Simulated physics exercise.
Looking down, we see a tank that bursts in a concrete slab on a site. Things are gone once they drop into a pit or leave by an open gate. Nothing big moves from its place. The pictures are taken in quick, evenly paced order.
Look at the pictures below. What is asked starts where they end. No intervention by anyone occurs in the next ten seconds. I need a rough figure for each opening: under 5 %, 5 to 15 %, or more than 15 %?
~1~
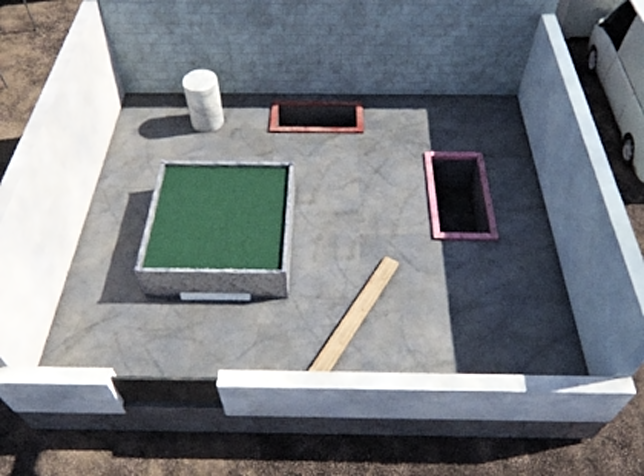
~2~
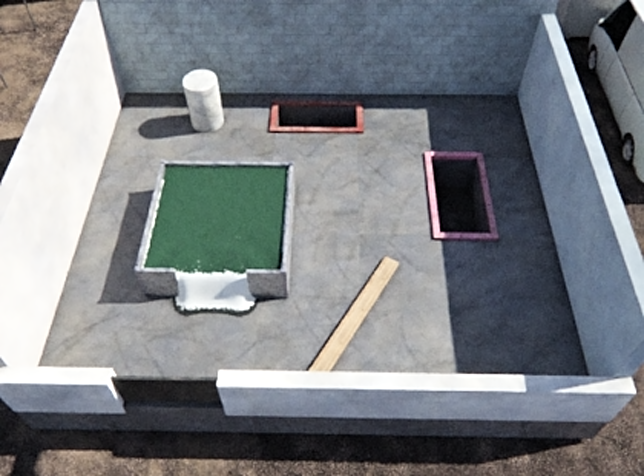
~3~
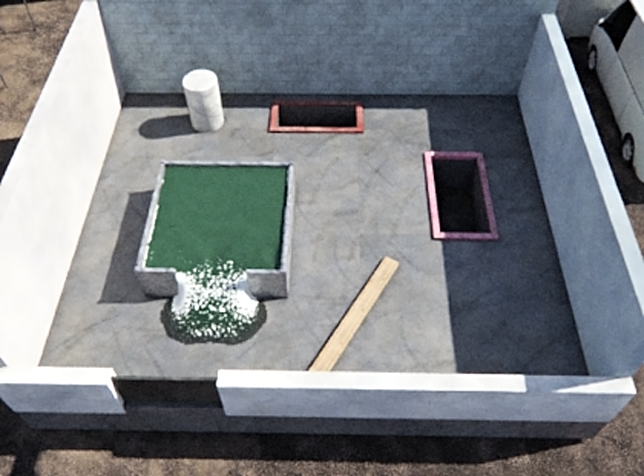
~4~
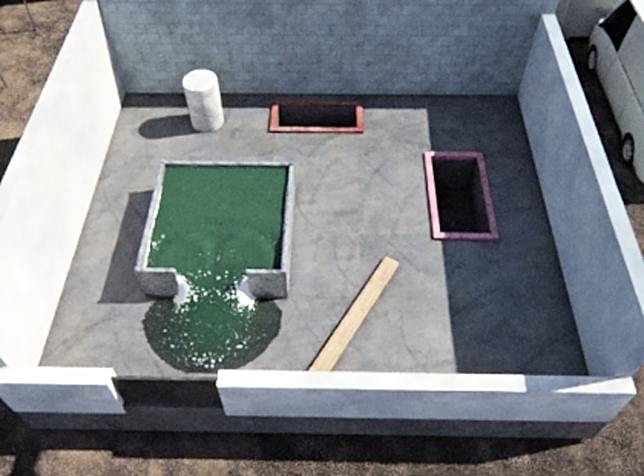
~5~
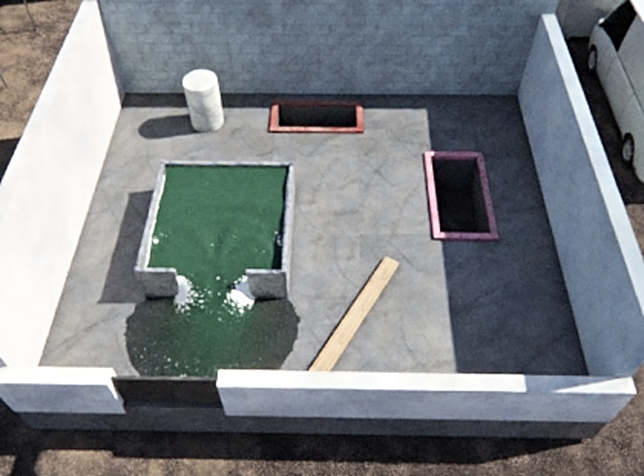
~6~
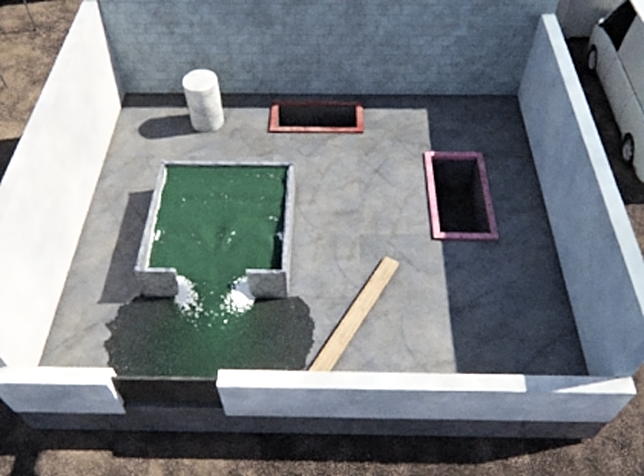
Roughly: The gate, under 5 %; the pink pit, under 5 %; the red pit, under 5 %.
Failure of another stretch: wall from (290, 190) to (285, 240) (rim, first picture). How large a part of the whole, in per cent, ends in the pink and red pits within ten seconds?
Out of every hundred parts, pink takes 25 and red takes 0.
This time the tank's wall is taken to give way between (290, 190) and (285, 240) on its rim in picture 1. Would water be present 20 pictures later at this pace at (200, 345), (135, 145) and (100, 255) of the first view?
Result, in sequence: Untouched by the flood; untouched by the flood; untouched by the flood.
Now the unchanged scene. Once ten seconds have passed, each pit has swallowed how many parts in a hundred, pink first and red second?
I'd say near 0 %, and near 2 %.
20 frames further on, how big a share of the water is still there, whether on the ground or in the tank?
Roughly 100 per cent.
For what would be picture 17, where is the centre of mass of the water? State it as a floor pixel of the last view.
It is near (218, 287).
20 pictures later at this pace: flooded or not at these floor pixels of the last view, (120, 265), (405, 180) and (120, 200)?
The readings in sequence are watered, waterless, watered.
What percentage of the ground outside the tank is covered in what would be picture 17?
That should be about 20 %.
A moment on, water covers 10 % of the floor; the gate 0 %, the pink pit 0 %, the red pit 0 %.
Next, water covers 20 % of the floor; the gate 0 %, the pink pit 0 %, the red pit 0 %.
Then, water covers 50 % of the floor; the gate 0 %, the pink pit 0 %, the red pit 0 %.
Later, water covers 80 % of the floor; the gate 0 %, the pink pit 0 %, the red pit 0 %.
In the end, water covers 95 % of the floor; the gate 0 %, the pink pit 0 %, the red pit 1 %.
